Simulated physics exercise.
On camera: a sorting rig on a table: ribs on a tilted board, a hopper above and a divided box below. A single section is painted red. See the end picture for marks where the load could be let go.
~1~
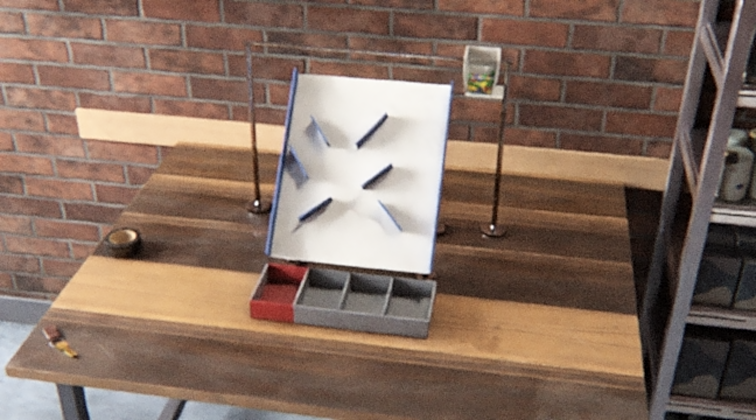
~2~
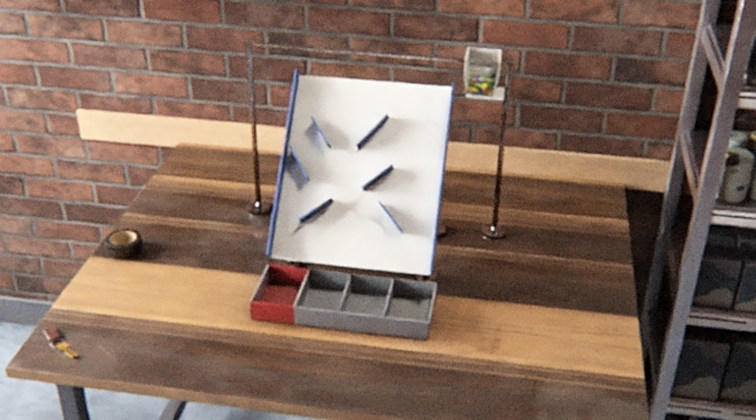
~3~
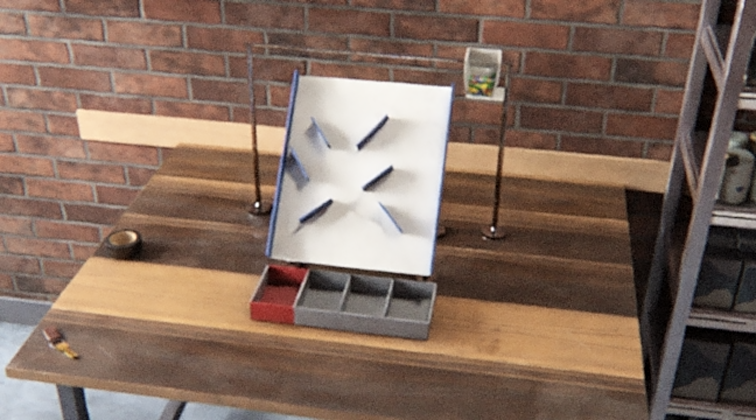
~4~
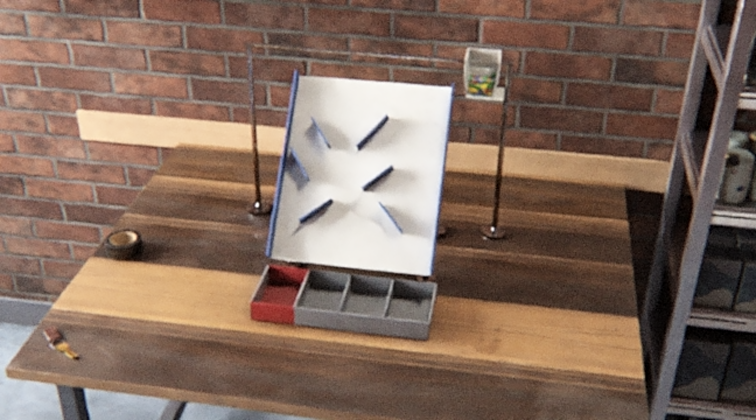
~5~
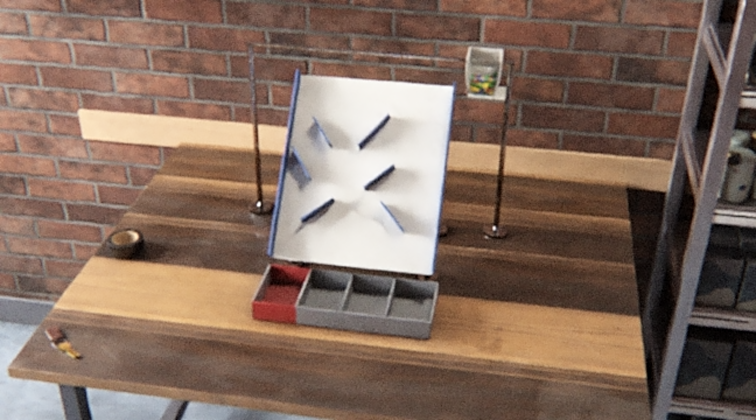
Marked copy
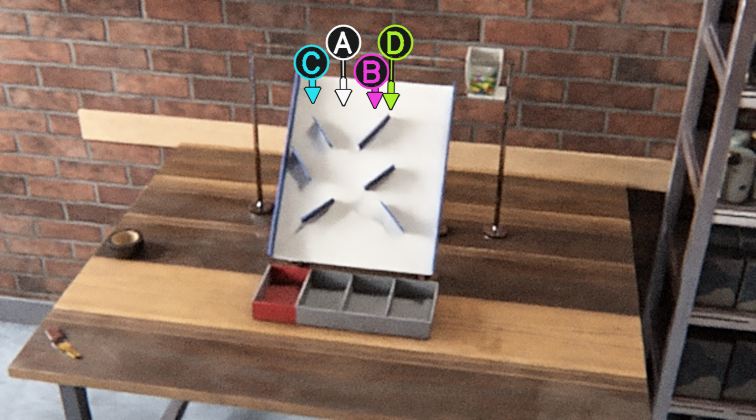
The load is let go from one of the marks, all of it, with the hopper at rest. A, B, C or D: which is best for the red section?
Take B.
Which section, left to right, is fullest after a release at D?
It is the first one.
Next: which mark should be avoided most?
Mark A.
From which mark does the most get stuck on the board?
Mark C.
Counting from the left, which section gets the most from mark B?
The first from the left.
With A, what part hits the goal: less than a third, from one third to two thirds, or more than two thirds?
Less than a third.
On the marked copy, mark A meets the board at (343, 99); mark B meets the board at (374, 102); mark C meets the board at (312, 97); mark D meets the board at (390, 103).
With A, a small part in the red section, most in other sections.
With B, most in the red section, about a quarter in other sections.
With C, about half in the red section, about a quarter in other sections, a small part held on the board.
With D, about half in the red section, about half in other sections, a stray few held on the board.
